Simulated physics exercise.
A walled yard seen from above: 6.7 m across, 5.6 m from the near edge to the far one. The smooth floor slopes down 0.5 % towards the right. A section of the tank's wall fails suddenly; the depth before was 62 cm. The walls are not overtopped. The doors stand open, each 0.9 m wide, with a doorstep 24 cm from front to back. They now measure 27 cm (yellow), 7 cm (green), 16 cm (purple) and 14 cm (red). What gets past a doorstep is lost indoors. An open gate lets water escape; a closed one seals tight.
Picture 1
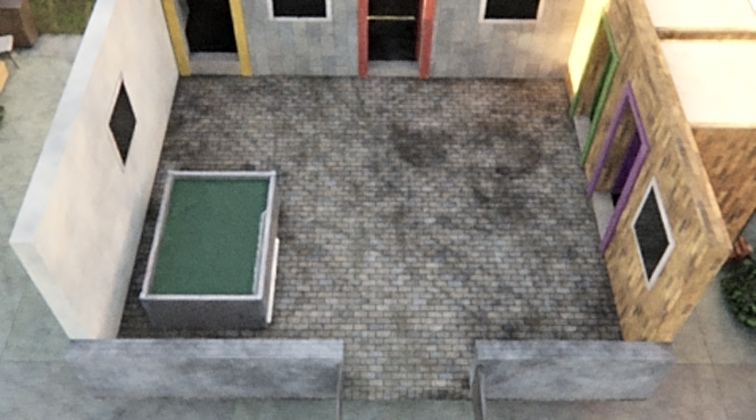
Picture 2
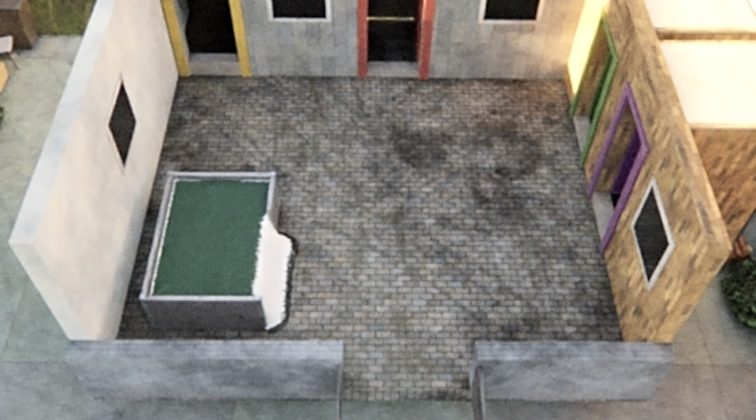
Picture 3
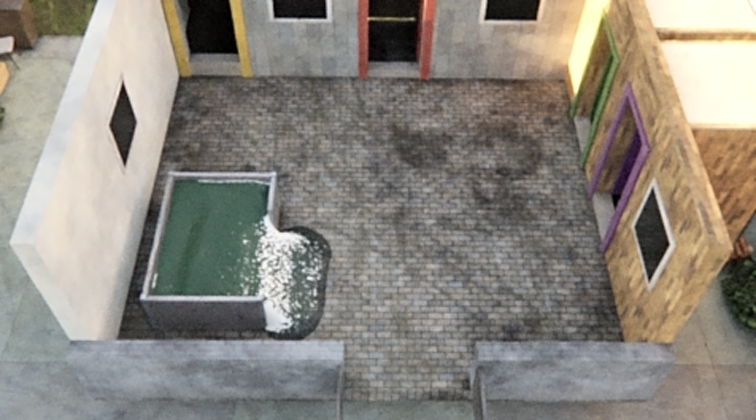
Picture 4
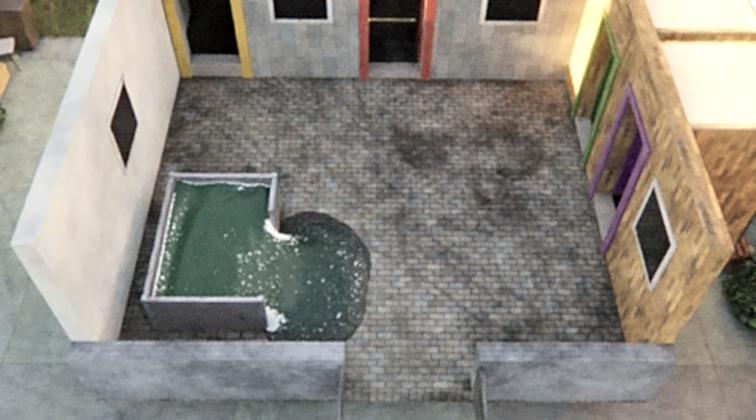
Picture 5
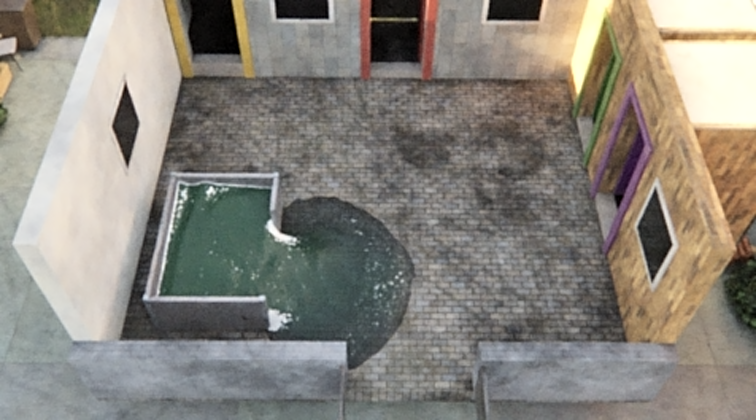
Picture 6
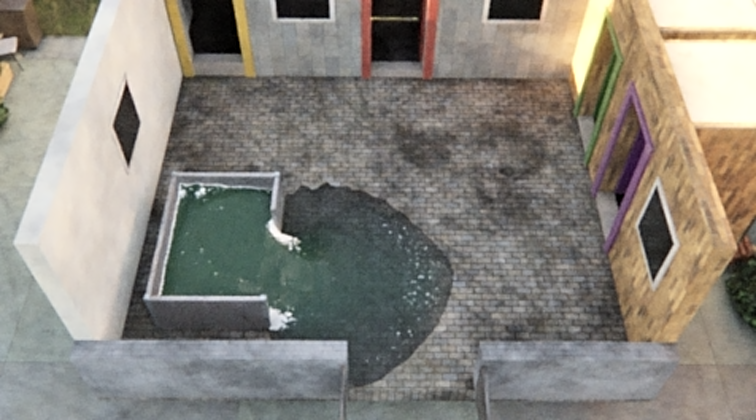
A walled yard with a tank of green water, its right side giving way and water spreading rightward across the paved floor.
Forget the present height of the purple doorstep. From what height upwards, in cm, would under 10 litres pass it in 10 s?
Some 14 cm above the ground.
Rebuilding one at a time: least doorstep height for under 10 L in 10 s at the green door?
Roughly 7.5 cm at green.
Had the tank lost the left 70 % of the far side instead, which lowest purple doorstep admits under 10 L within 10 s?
About 5.5 cm.
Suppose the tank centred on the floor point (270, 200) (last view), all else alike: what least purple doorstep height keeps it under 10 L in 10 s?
Some 20 cm.
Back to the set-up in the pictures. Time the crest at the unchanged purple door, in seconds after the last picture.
Near 1.8 s.
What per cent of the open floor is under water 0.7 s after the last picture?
Near 35 per cent is wet.
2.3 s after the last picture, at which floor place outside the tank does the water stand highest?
Around (606, 373).
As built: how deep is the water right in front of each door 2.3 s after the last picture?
Depths in cm: Yellow 0, green 10, purple 15, red 0.
Then, 0.7 s after the last picture water covers 35 % of the floor, deepest (28 cm) near (276, 310); it has not reached the purple door.
Then, 2.3 s after the last picture water covers 50 % of the floor, deepest (25 cm) near (606, 373); 15 cm at the purple door, 3 litres in over its 16 cm doorstep.
Then, 9.3 s after the last picture water covers 85 % of the floor, deepest (8 cm) near (567, 181); 5 cm at the purple door, 4 litres in over its 16 cm doorstep.
At the purple door as built, the water peaked near 19 cm, 1.7 s after the last picture.
With a doorstep of 12.5 cm, 19 litres would have come in within the 10 s; with 17 cm, 2 litres. So under 10 litres takes about 14 cm.
